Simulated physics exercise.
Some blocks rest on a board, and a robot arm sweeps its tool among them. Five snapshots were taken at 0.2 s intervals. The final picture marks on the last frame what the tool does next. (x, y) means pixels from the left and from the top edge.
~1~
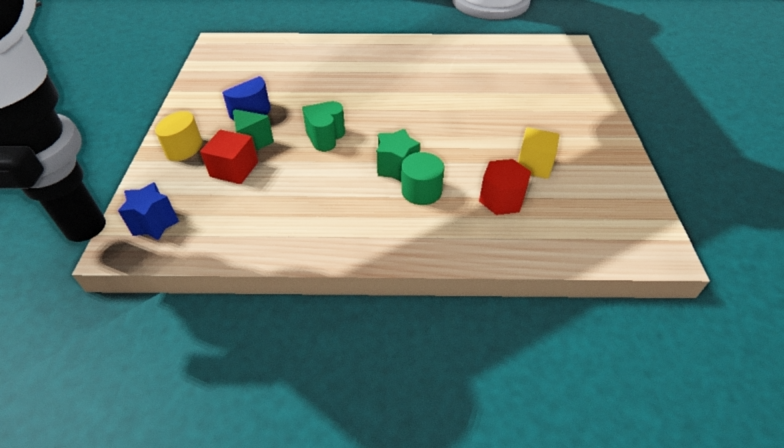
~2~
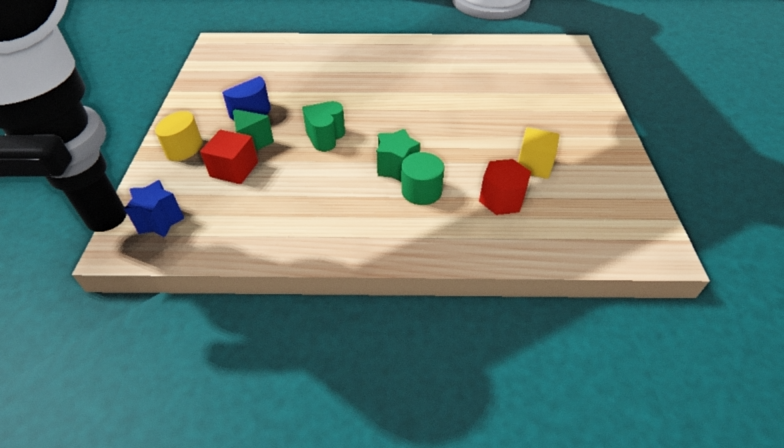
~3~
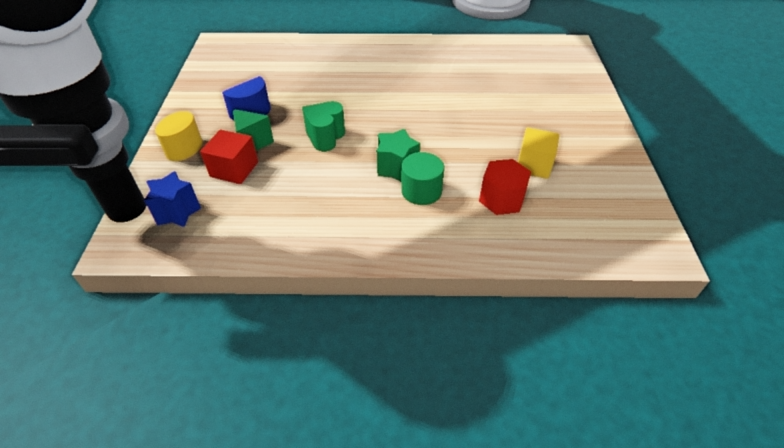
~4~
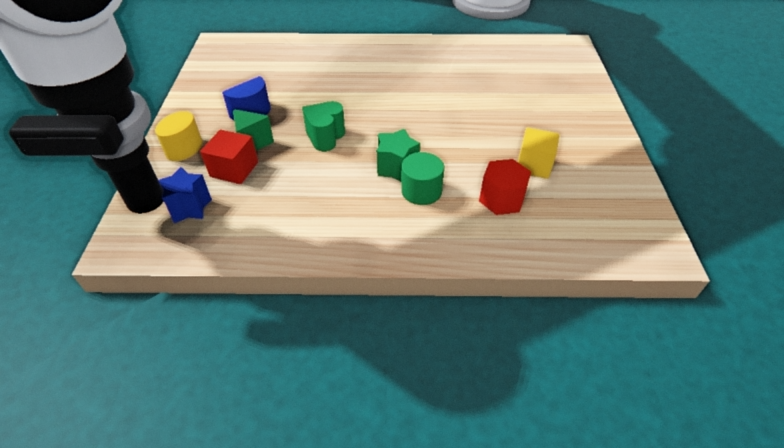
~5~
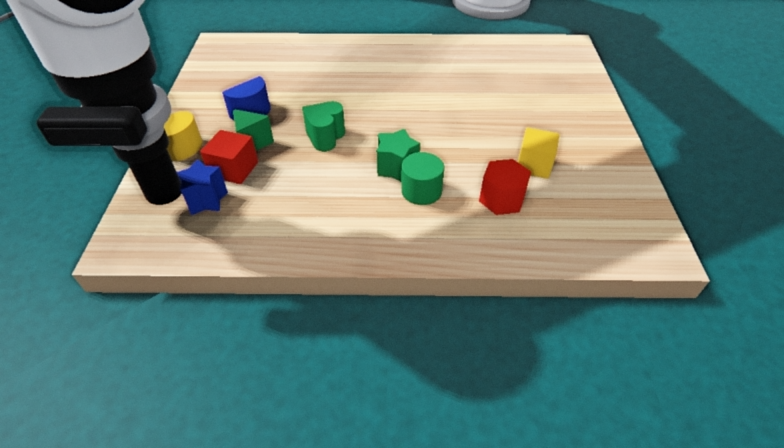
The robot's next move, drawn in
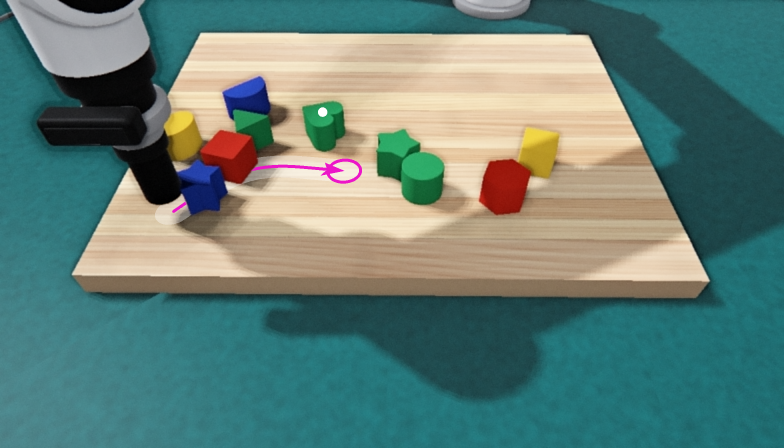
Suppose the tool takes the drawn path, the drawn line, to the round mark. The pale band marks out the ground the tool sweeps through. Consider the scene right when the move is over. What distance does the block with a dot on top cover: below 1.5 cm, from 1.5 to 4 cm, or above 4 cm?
It shifts 1.5 to 4 cm.
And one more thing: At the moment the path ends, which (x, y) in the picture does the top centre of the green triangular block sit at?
I'd say the green triangular block ends with its top centre at (275, 94).
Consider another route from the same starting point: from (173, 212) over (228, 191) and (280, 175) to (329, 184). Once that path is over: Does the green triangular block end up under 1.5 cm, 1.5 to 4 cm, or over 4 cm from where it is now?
Travels 1.5 to 4 cm.
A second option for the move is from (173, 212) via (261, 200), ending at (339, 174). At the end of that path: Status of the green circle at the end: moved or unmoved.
Its place stays the same.
Drawn move, from (173, 212) over (226, 178) and (286, 166) to (344, 171); the dot is on the green heart block.
The first path, step by step. One third of the way, tool at (221, 159); blue star block at (250, 143); red square piece at (269, 122); green triangular block at (265, 101), turned 75° anticlockwise.
Two thirds of the way, tool at (282, 148); blue star block at (310, 130); red square piece at (300, 107), turned 20° anticlockwise; green triangular block at (275, 94), turned 115° anticlockwise; green heart block at (335, 108), turned 30° clockwise.
At the end, tool at (342, 152); blue star block at (348, 126), turned 50° anticlockwise; red square piece at (300, 107), turned 20° anticlockwise; green triangular block at (275, 94), turned 115° anticlockwise; green heart block at (342, 104).
